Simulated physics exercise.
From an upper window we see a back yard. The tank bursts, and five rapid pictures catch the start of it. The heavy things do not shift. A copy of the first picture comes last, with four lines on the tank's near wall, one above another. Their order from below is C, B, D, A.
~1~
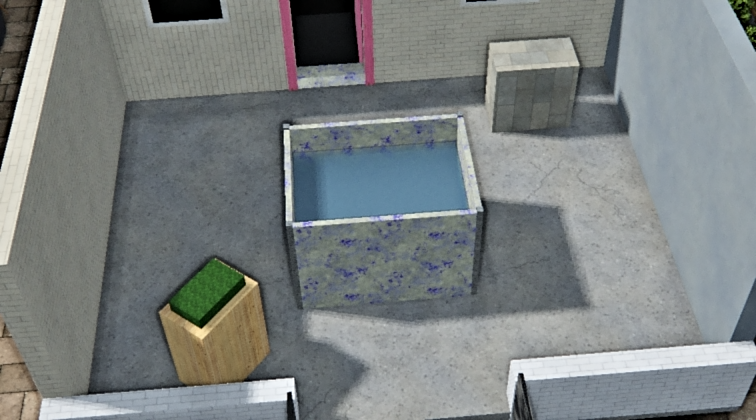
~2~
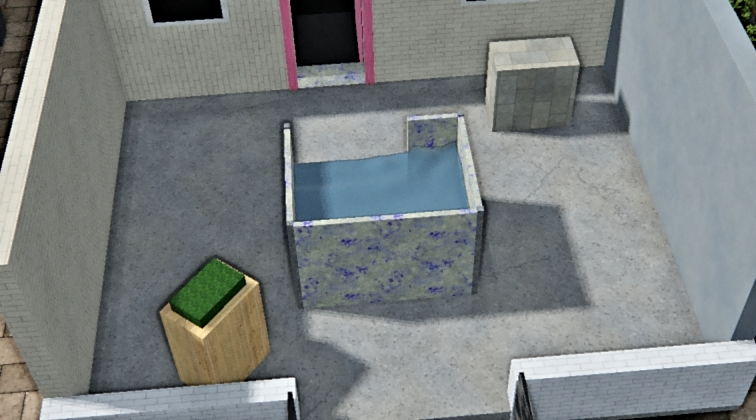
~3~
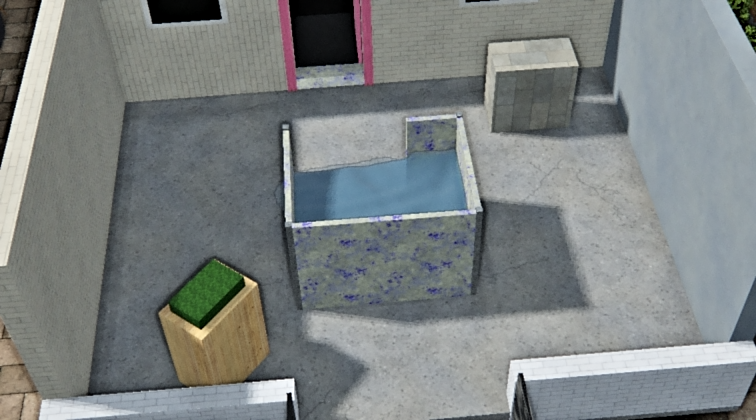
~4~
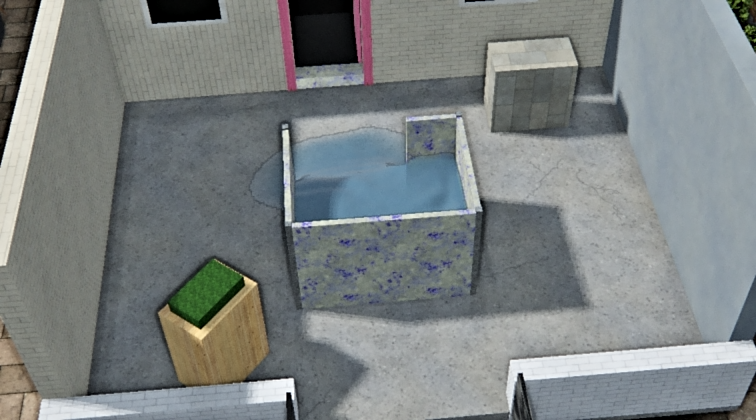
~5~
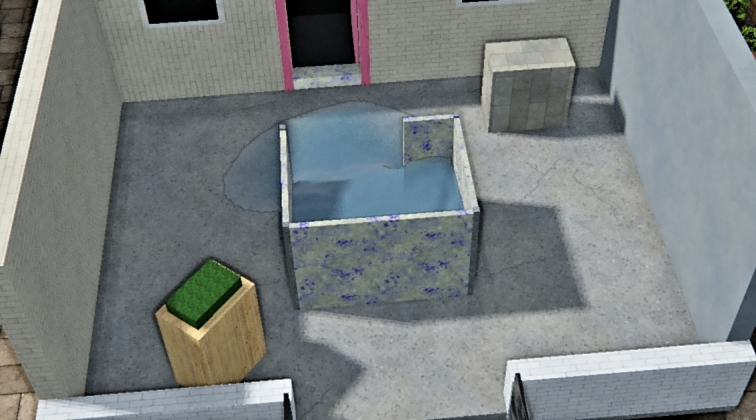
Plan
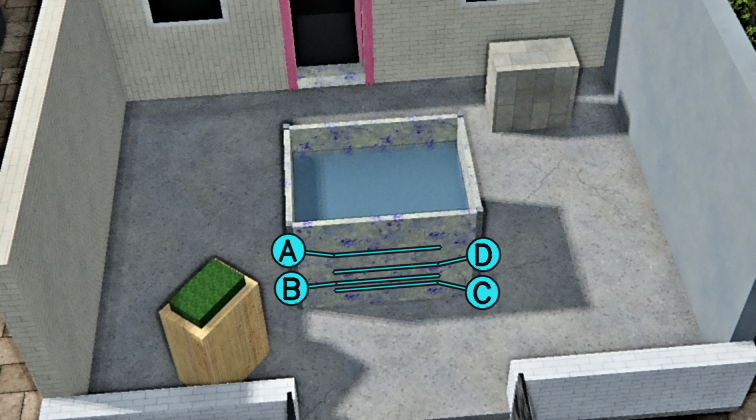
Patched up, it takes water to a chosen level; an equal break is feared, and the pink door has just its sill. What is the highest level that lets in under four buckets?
B.
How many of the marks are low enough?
Two of them.
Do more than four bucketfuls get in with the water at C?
No.
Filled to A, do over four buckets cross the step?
Yes, that goes wrong.
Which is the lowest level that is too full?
D.
On the marked copy, A at (386, 251); B at (387, 279); C at (387, 286); D at (386, 268); from the bottom up C, B, D, A.
If A is chosen, dozens of bucketfuls pour in.
If B is chosen, a bucket or two gets in.
If C is chosen, nothing gets over.
If D is chosen, about 10 bucketfuls get in.
